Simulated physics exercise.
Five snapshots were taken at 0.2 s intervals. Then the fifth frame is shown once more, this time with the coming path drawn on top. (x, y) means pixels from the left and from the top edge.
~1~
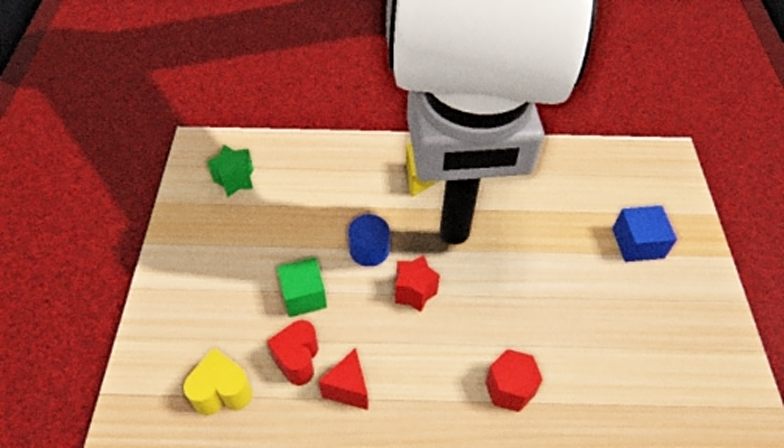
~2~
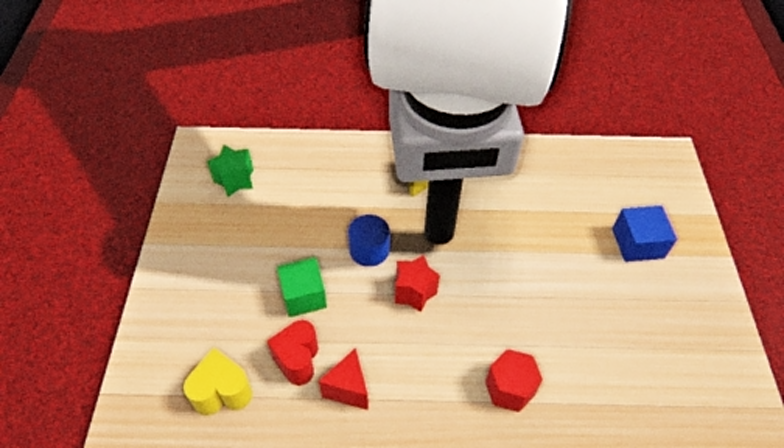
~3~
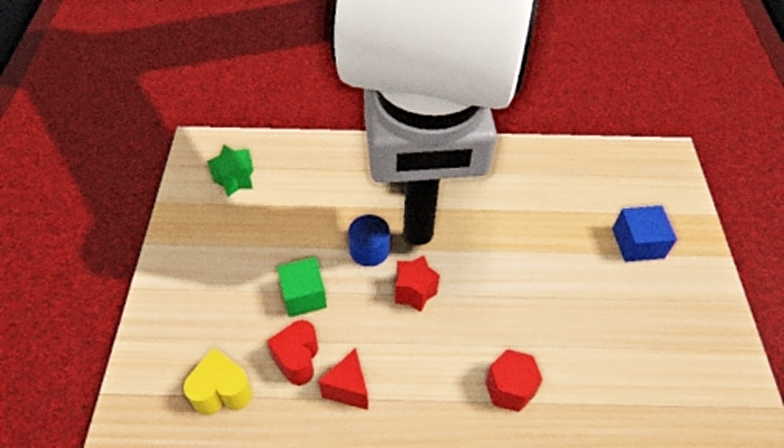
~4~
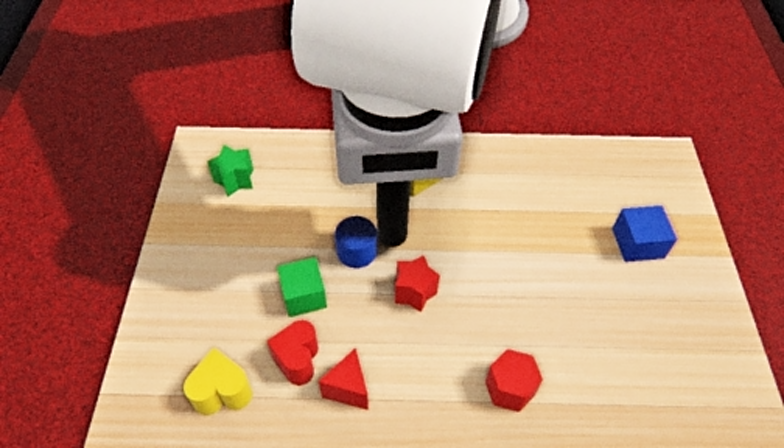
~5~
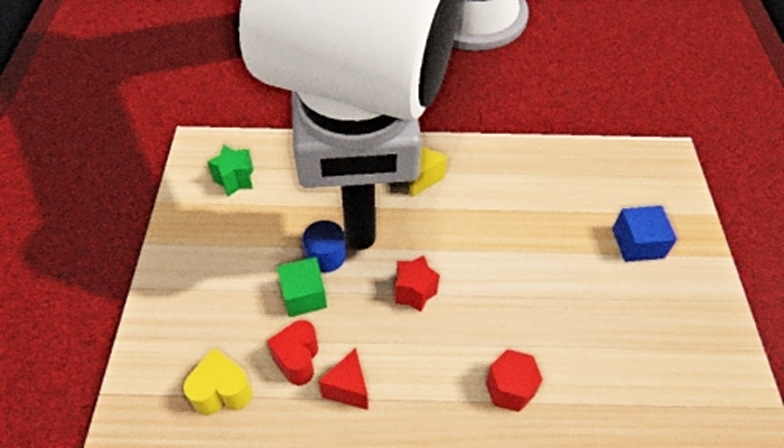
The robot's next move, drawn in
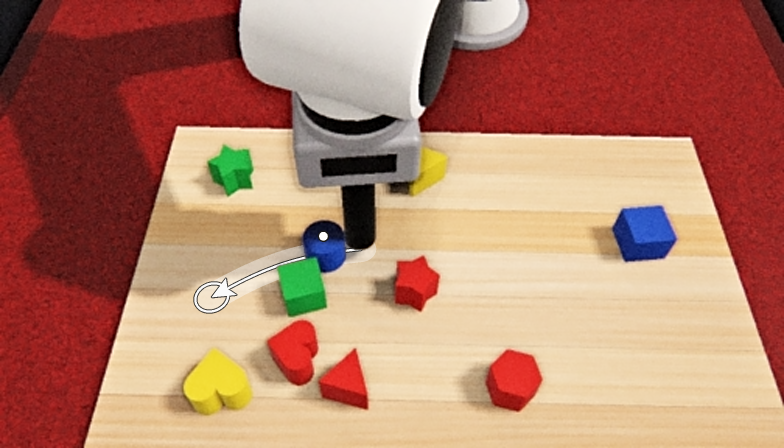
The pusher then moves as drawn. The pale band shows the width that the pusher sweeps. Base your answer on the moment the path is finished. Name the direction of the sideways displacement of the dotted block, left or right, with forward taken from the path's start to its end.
It's pushed right.
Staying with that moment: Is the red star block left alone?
Yes, it checks out.
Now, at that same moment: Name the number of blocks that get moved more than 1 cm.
That makes 1 block.
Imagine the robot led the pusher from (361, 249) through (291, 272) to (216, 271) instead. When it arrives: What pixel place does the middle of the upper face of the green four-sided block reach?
In the picture, it is at (281, 291).
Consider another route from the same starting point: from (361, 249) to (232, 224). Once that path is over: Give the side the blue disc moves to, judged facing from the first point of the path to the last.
Left-hand side.
The drawn path runs from (361, 249) via (310, 257) and (260, 273), ending at (212, 297); the dot is on the blue disc.
The first path, step by step. One third of the way, pusher at (306, 246); blue disc at (268, 247).
Two thirds of the way, pusher at (255, 263); blue disc at (214, 261).
At the end, pusher at (207, 287); green four-sided block not moved; blue disc at (166, 274); red star block not moved.
